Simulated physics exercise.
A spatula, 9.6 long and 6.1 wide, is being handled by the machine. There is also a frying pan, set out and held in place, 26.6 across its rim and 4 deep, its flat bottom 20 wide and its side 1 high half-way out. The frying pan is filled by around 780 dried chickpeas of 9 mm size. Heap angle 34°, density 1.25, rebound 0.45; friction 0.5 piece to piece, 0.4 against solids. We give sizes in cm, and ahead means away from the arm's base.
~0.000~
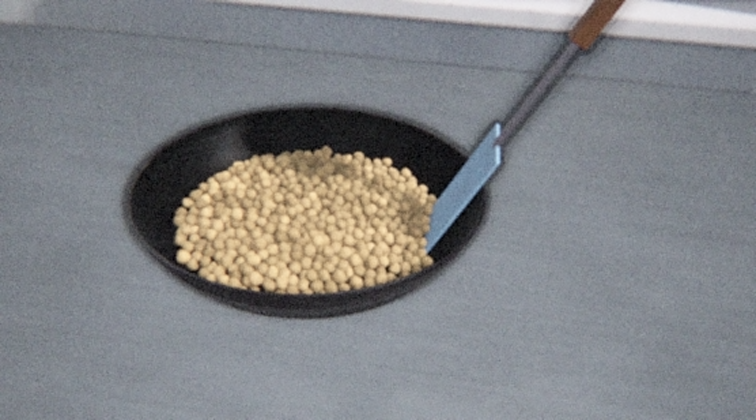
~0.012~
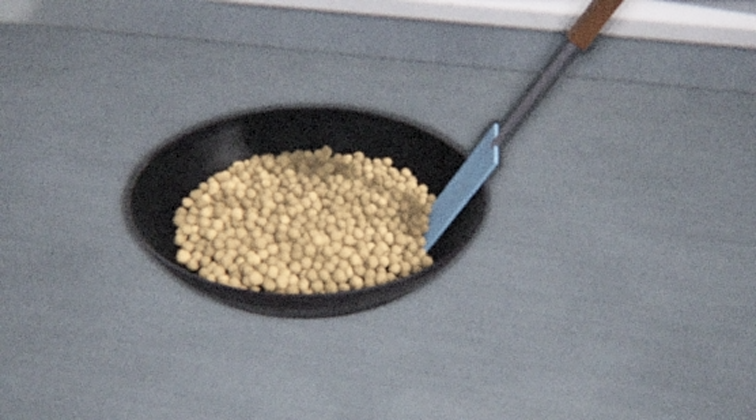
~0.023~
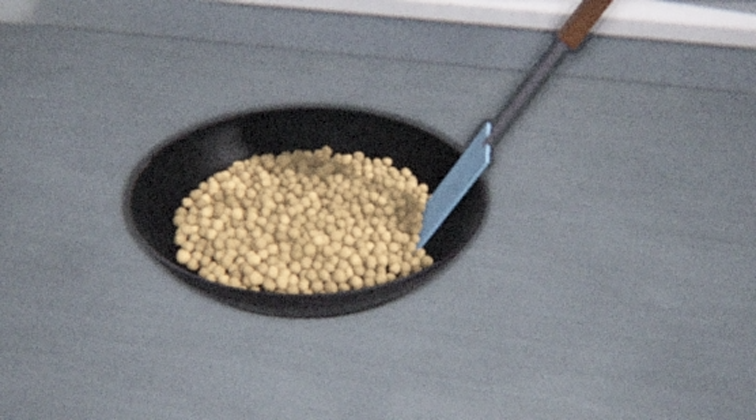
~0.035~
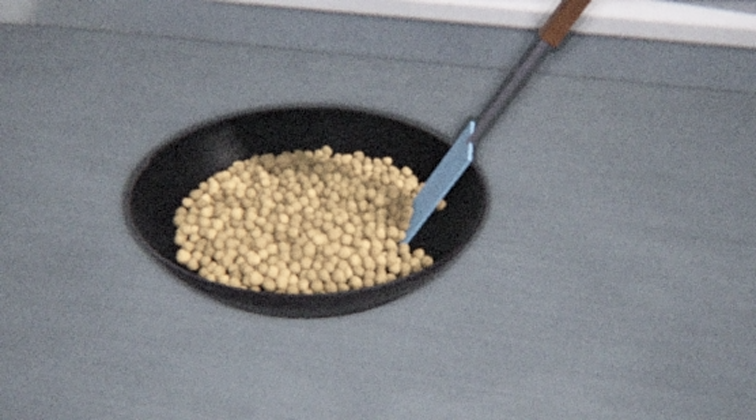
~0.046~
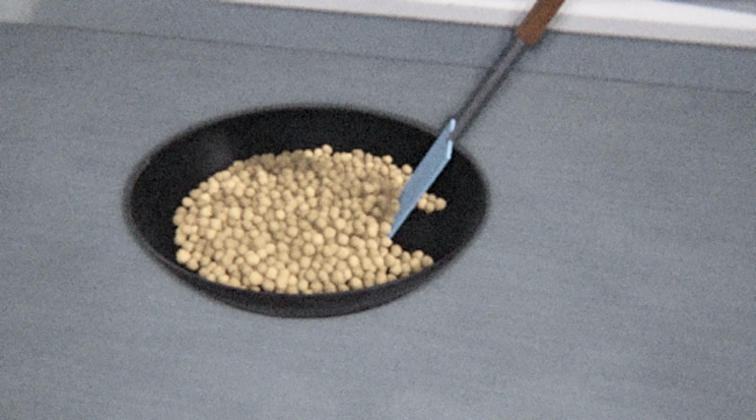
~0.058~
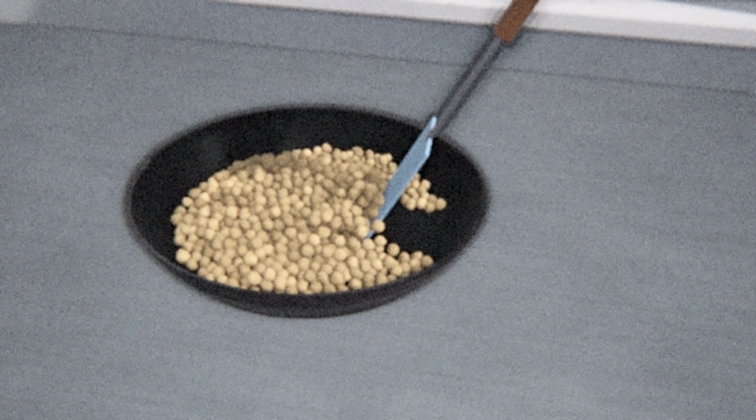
The video shows a blue spatula with a brown handle resting at the right side of a black frying pan of chickpeas, then moving left through them, pushing some aside and leaving a small cleared patch behind it.
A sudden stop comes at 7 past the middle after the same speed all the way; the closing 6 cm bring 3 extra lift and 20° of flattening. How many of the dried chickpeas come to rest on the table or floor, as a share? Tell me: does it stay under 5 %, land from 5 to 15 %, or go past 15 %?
It lands from 5 to 15 %.
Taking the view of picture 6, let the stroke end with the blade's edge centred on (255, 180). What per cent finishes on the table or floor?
Around 5 percent ends on the table or floor.
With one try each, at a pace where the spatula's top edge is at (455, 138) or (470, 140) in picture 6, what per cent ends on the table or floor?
I'd estimate some 0 and 0 in a hundred.
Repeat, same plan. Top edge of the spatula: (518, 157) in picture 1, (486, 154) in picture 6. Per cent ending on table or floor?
About 0 per cent.
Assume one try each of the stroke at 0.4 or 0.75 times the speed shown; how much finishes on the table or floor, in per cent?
Some 0 per cent, then some 5 per cent, on the table or floor.
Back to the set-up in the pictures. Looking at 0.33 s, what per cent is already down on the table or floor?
Roughly 8 percent of it.
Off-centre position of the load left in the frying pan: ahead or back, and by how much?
It sits near 3.5 centimetres ahead of centre.
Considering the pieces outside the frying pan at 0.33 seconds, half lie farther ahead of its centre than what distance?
Roughly 24 centimetres ahead.
After 0.09 s, sloping 63°, highest piece 7 above the table; 785 in the frying pan.
After 0.12 s, sloping 57°, highest piece 9 above the table; 785 in the frying pan.
After 0.33 s, sloping 43°, highest piece 5 above the table; 721 in the frying pan, 62 on the table or floor, 2 on the blade or in flight.
After 1.38 s, sloping 43°, highest piece 4 above the table; 721 in the frying pan, 64 on the table or floor.
At rest, 721 in the frying pan, 64 on the table or floor. That is 8 % on the table or floor.
